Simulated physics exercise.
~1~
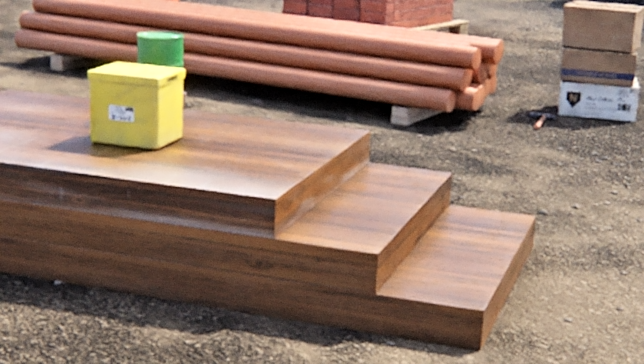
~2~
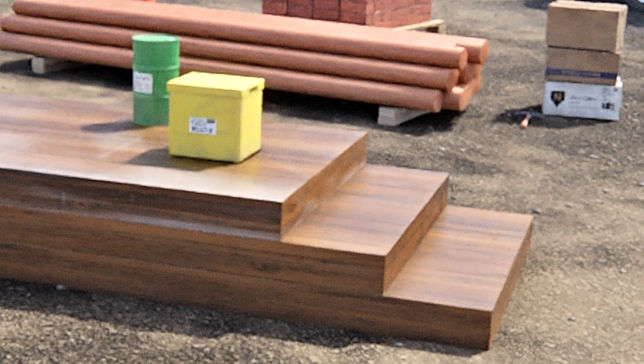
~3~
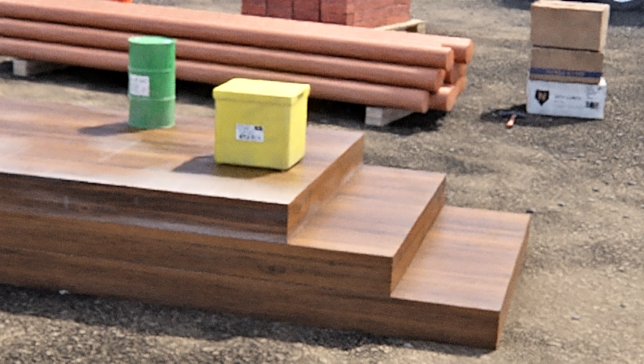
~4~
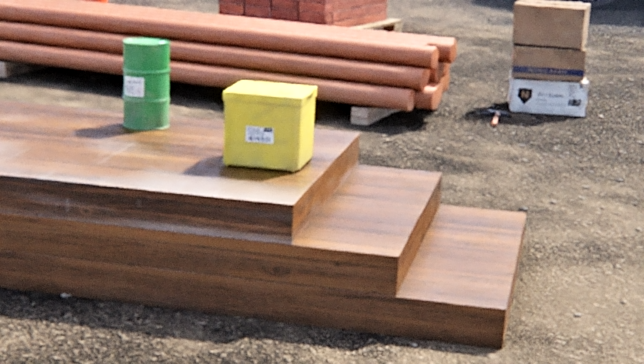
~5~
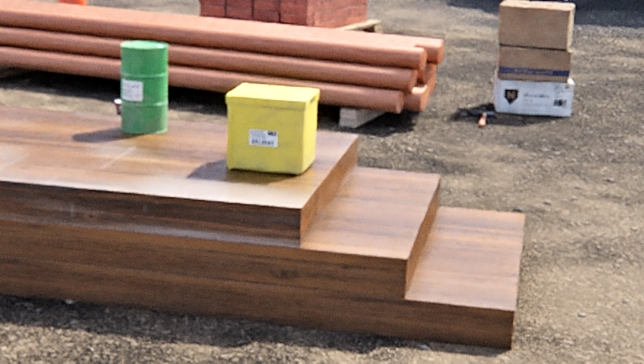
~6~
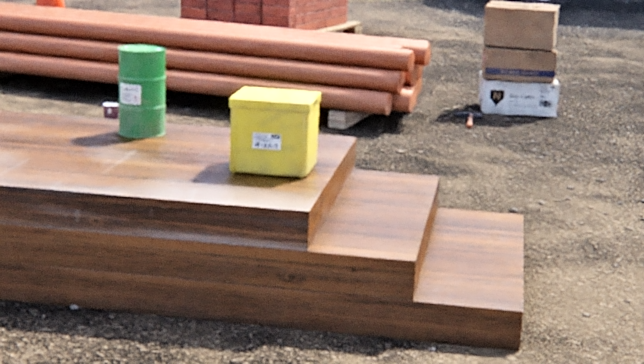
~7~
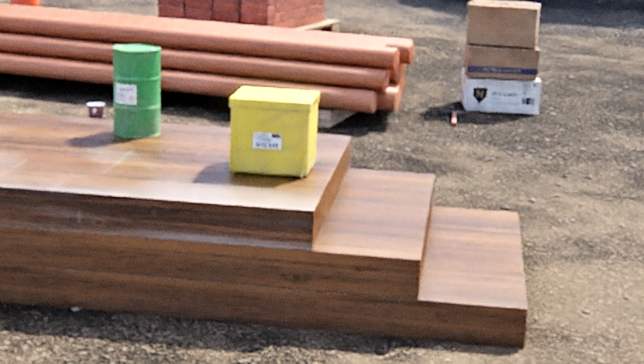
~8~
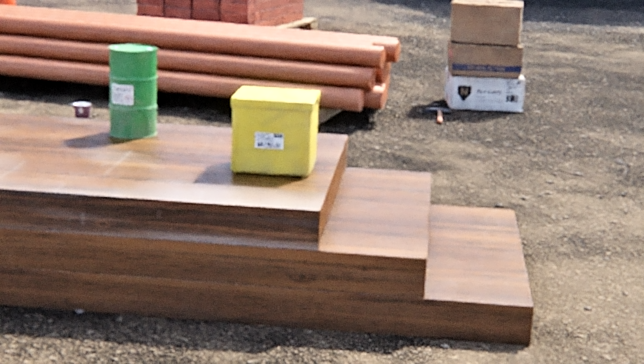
A yellow tote slides right across a wooden landing, away from a green canister that stays in place, then slows and comes to rest on the landing near the top of the steps, as the view drifts slightly sideways past stacked pipes and boxes.
